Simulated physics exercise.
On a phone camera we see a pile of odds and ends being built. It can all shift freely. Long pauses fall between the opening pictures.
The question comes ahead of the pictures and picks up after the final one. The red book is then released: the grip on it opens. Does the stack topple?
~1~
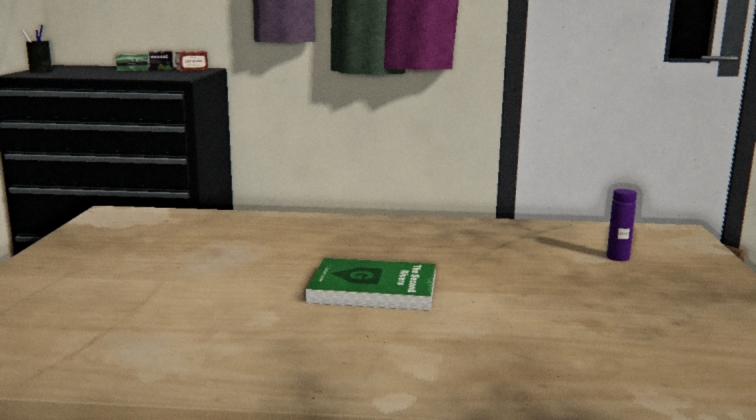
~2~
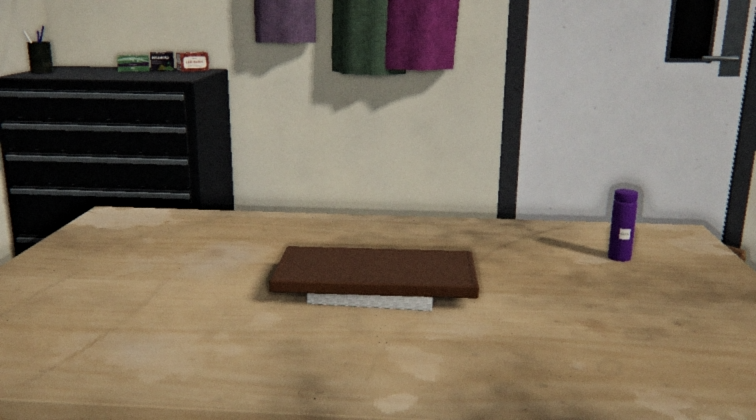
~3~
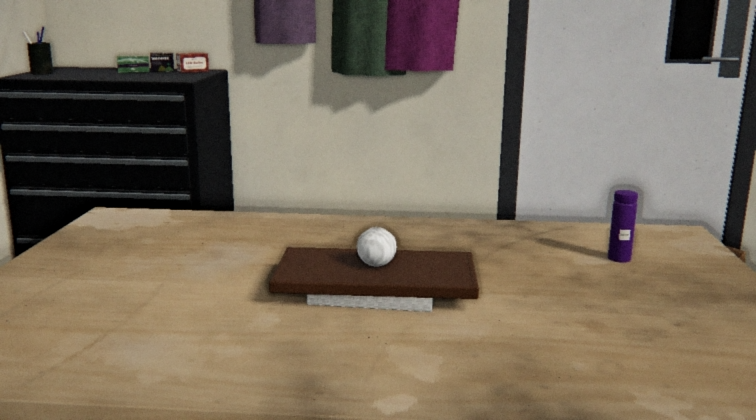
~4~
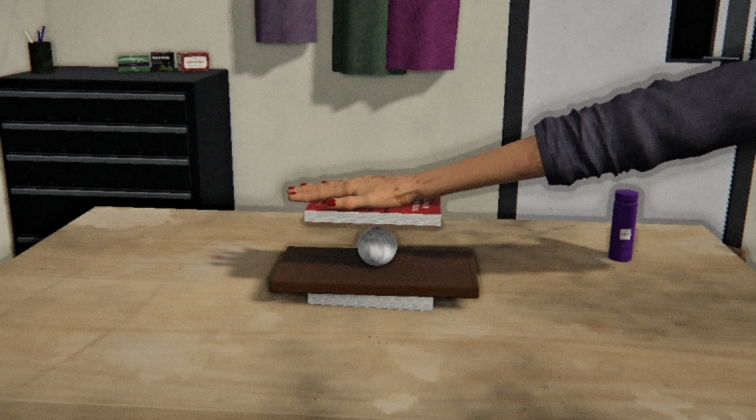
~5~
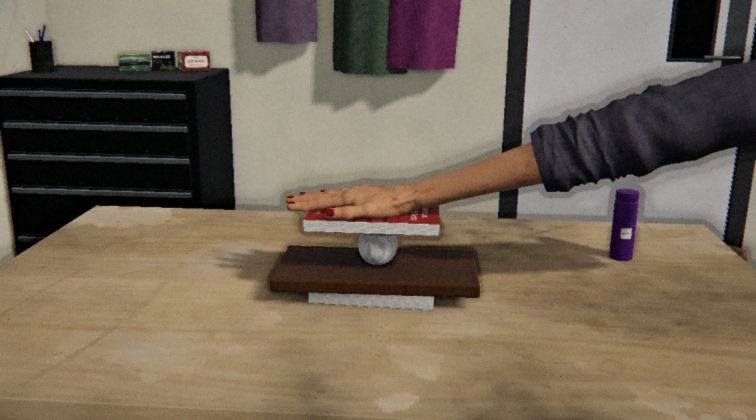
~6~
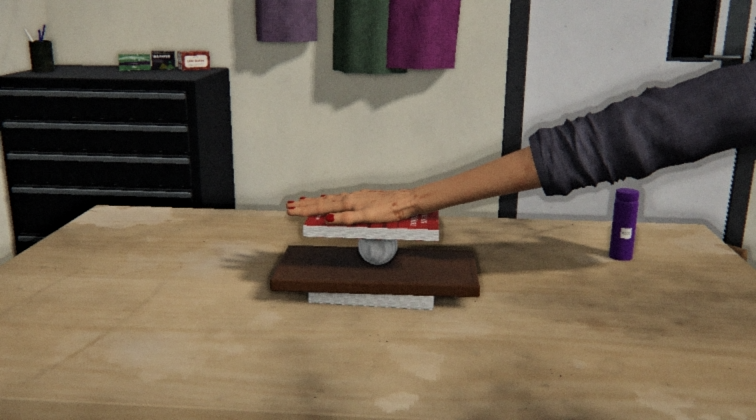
It doesn't stay intact.
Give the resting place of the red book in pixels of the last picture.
Close to pixel (208, 279).
Then, 0.70 s on from there, red book now fallen.
Then, 1.00 s on from there, white onion shifted a little.
In the end, fallen, red book; the other 4 unmoved. At the end, from the last picture's camera, red book near (208, 278). The pile comes apart.
